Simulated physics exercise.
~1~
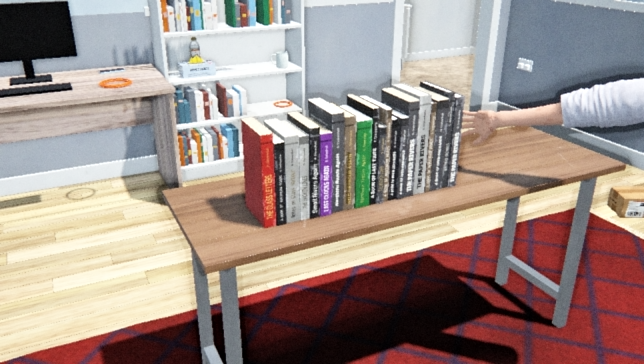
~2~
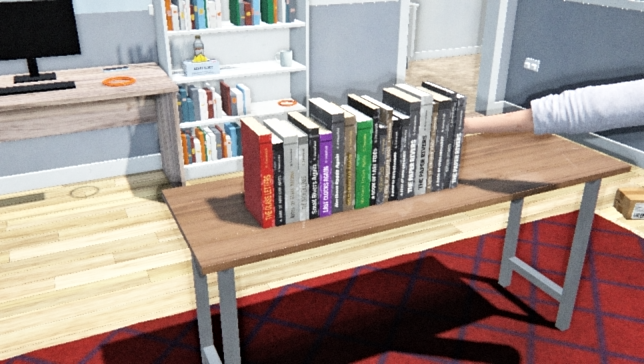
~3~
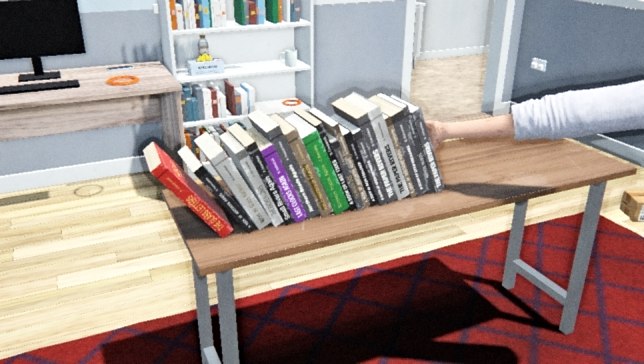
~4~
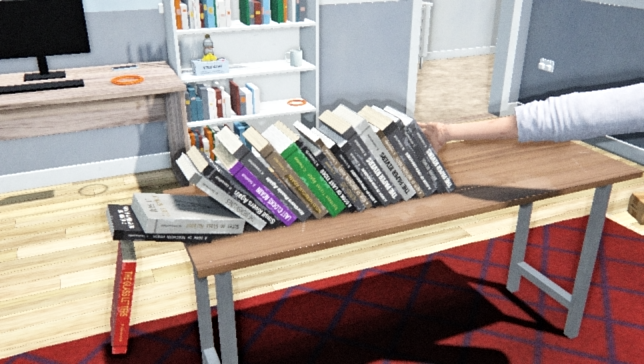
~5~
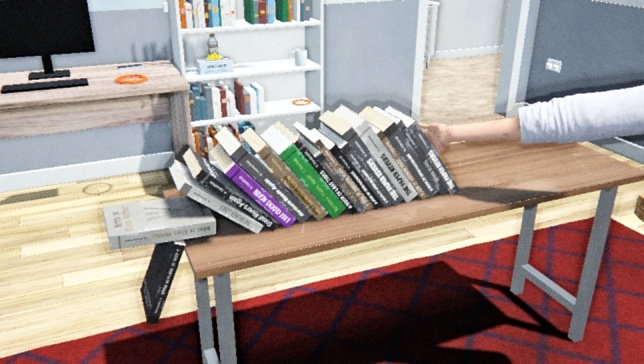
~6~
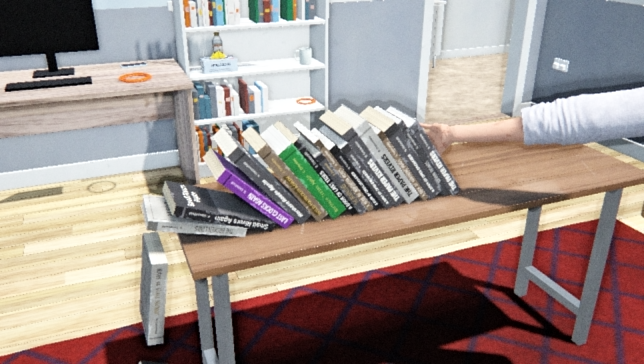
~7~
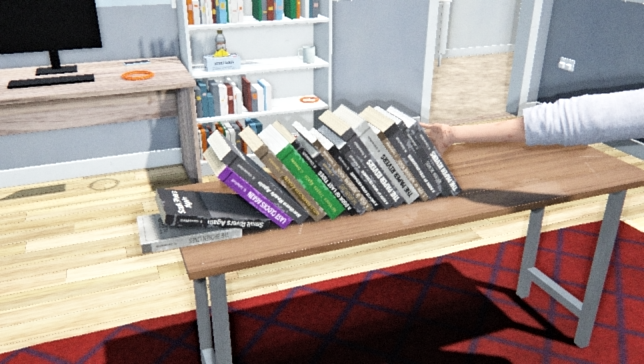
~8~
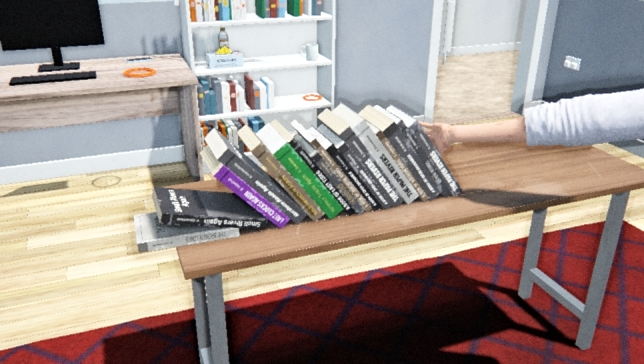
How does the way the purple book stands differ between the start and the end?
At the start the purple book stands upright in the row. At the end it is leaning over to the left.
